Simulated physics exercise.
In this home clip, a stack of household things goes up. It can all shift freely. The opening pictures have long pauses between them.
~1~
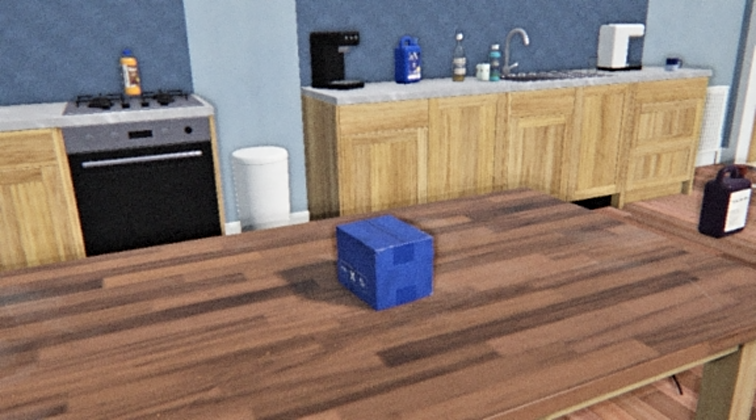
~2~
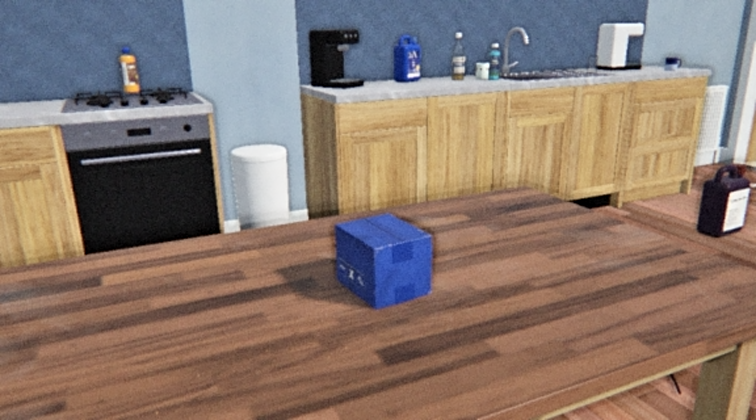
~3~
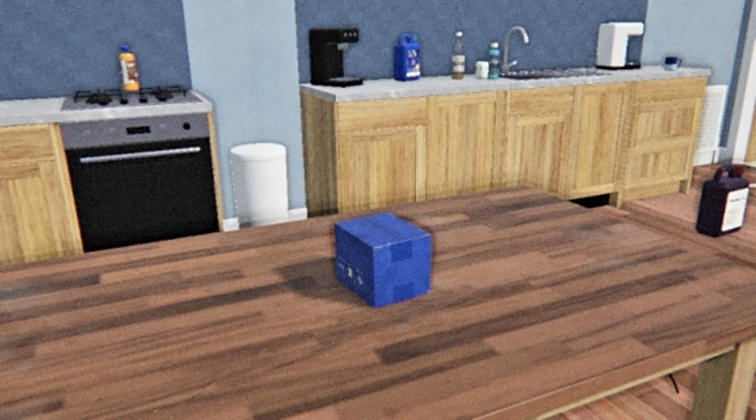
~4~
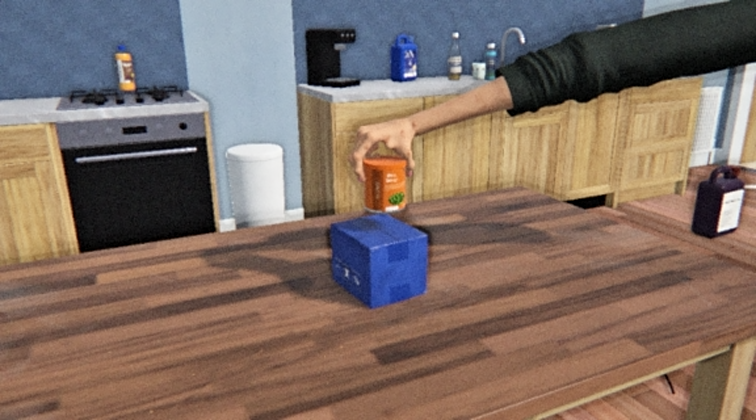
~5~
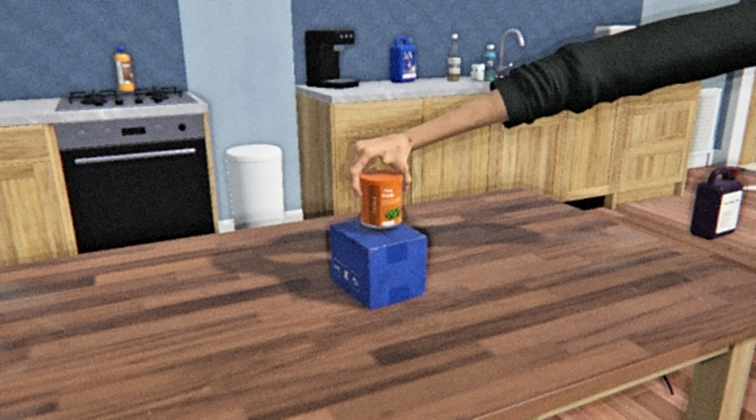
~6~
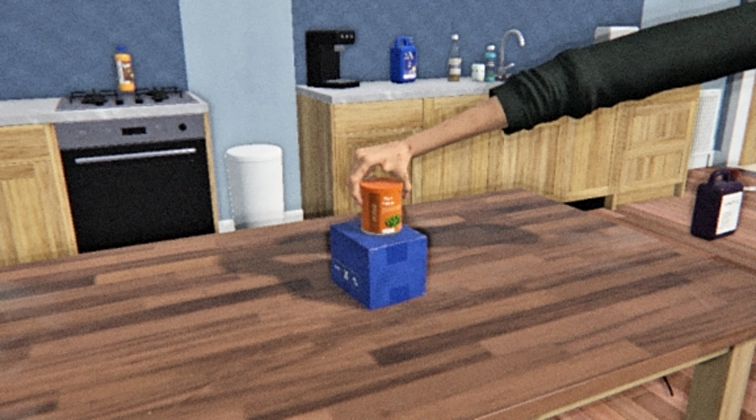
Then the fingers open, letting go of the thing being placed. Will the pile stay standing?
Yes.
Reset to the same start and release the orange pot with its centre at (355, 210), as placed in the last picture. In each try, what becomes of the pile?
Result: Pile standing.
Then, 1.20 s later than the last frame, all is still.
Then, 2.20 s later than the last frame, orange pot resting near (381, 206).
When it is over, both as before. End places, in pixels of the last picture, orange pot near (382, 206). The pile holds.
